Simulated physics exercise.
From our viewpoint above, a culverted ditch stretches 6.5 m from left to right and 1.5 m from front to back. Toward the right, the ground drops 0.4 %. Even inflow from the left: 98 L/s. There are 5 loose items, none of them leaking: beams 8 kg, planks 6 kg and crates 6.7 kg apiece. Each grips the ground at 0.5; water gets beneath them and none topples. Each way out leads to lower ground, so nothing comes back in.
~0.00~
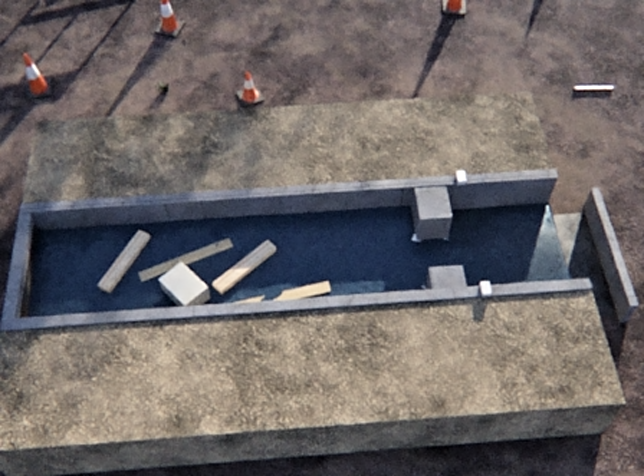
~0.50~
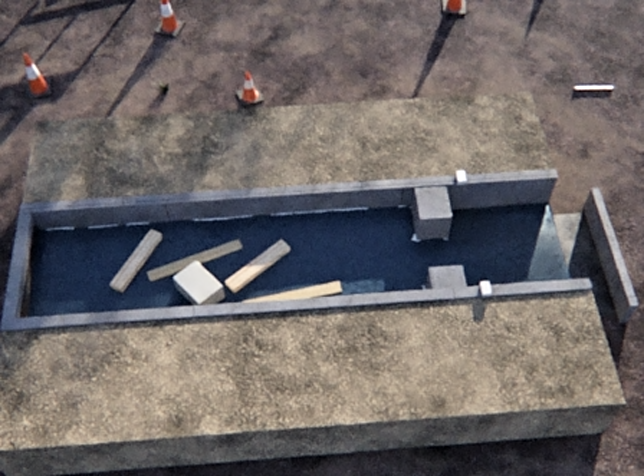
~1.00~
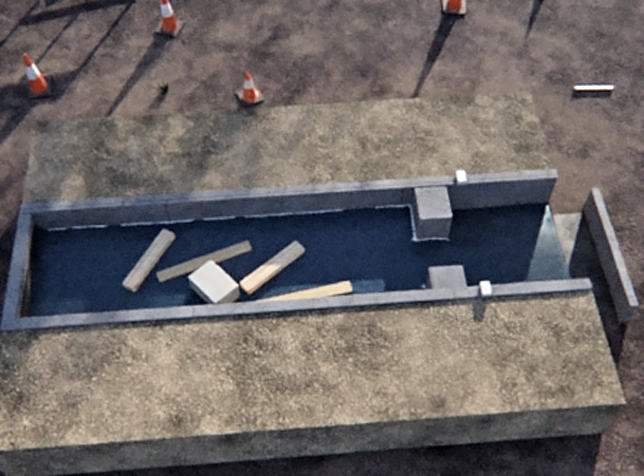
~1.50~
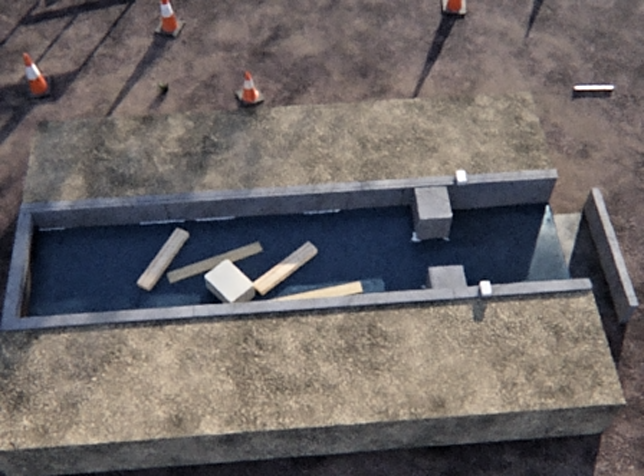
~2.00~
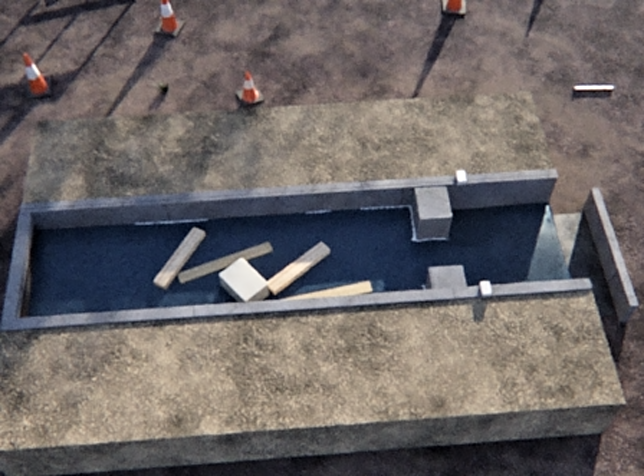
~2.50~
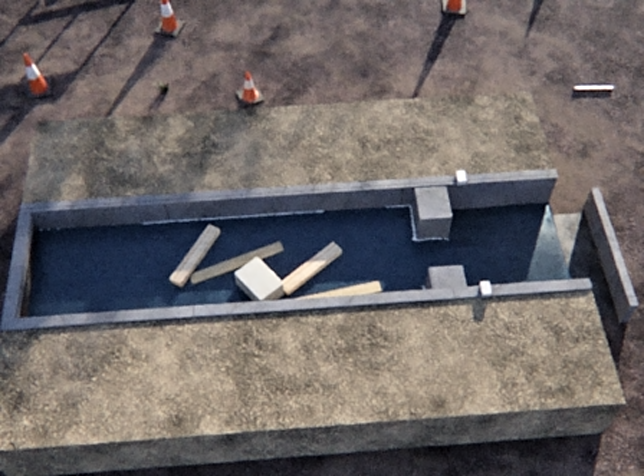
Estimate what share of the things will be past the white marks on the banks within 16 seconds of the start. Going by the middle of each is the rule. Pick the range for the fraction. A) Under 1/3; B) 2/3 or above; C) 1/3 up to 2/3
B, 2/3 or above.
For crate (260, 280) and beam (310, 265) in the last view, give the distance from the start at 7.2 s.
So the first one has shifted 250 cm and the other is gone out.
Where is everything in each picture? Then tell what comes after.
A crate at (183, 283) floats; a beam at (124, 259), afloat; 17 cm deep round most things; 0 of 5 have shifted, in the first frame.
A crate at (198, 282) floats, 17 cm from its start; a beam at (136, 258) floats, 15 cm from its start; about 1440 L in view; 5 of 5 have shifted, in the second frame.
A crate at (213, 281) floats, 35 cm from its start; a beam at (149, 258) floats, 30 cm from its start; 18 cm deep round most things; 5 of 5 have shifted, in the third frame.
A crate at (229, 280) floats, 54 cm from its start; a beam at (163, 257) floats, 48 cm from its start; about 1450 L in view; 5 of 5 have shifted, in the fourth frame.
A crate at (243, 279) floats, 71 cm from its start; a beam at (179, 256) floats, 68 cm from its start; 19 cm deep round most things; 5 of 5 have shifted, in the fifth frame.
A crate at (259, 278) floats, 90 cm from its start; a beam at (195, 253), afloat, 88 cm from its start; 19 cm deep round most things; 5 of 5 have shifted, in the sixth frame.
After 3.5 s 0 of 5 are over the mark; 5 afloat.
After 7.2 s 2 of 5 are over the mark; 3 afloat.
After 12.0 s 5 of 5 are over the mark; 0 afloat.
After 16.0 s 5 of 5 are over the mark; 0 afloat.
